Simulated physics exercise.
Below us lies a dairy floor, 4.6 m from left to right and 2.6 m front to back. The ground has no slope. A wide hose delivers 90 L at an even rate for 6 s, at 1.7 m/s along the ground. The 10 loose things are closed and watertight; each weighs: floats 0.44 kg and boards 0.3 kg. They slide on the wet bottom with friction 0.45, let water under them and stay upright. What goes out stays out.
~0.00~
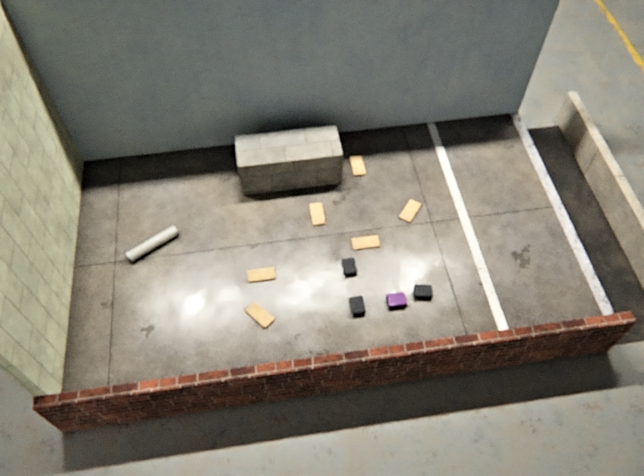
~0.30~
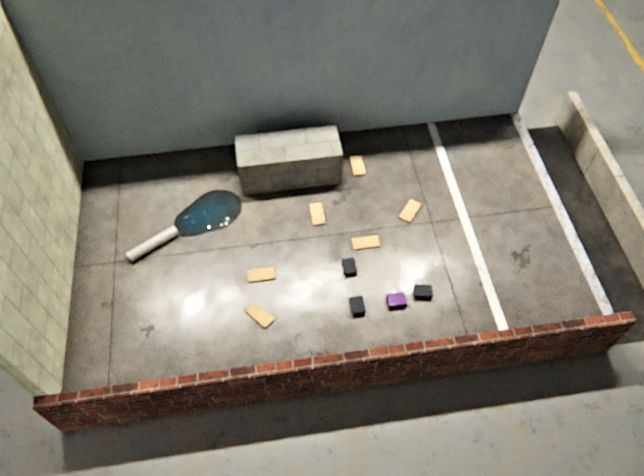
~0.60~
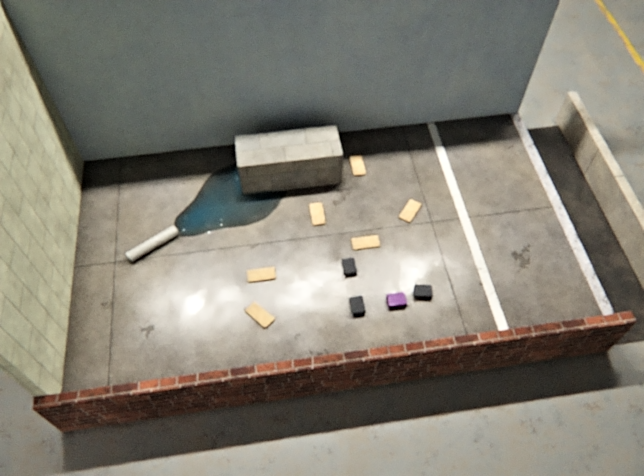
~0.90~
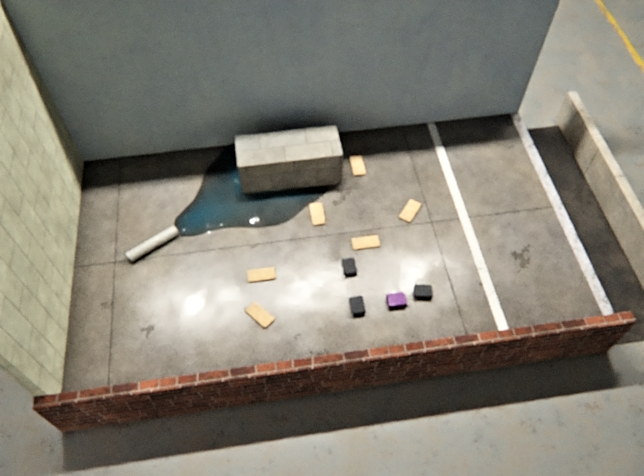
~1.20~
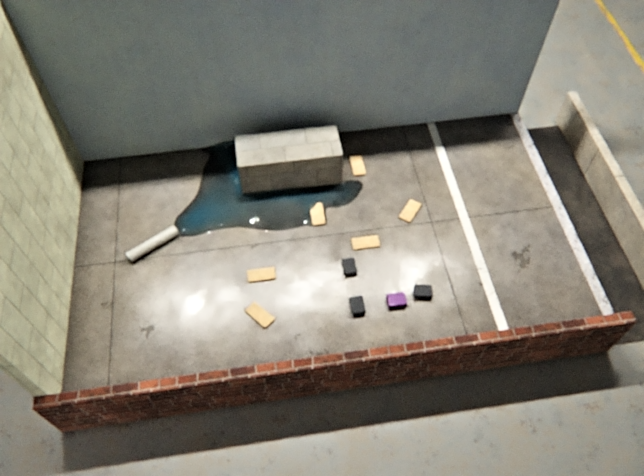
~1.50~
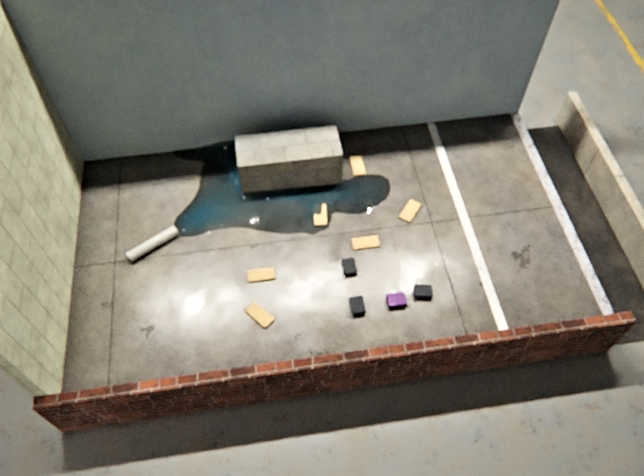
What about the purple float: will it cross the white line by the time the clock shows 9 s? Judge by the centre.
Purple float stays short.
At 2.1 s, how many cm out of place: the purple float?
Roughly 0 cm by then.
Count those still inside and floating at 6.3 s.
At that moment 0.
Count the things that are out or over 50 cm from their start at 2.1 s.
I count 0.
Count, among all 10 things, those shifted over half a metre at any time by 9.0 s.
1 of them.
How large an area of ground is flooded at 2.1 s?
Some 2.0 m2.
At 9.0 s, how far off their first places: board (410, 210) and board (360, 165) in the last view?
In turn: 80 cm, 0 cm.
After 2.1 s the purple float is near (397, 299), 0.0 m from its start, aground; 0 of 10 are over the mark; 0 afloat.
After 4.0 s the purple float is near (397, 299), 0.0 m from its start, aground; 0 of 10 are over the mark; 0 afloat.
After 6.3 s the purple float is near (397, 299), 0.0 m from its start, aground; 0 of 10 are over the mark; 0 afloat.
After 9.0 s the purple float is near (397, 299), 0.0 m from its start, aground; 0 of 10 are over the mark; 0 afloat.
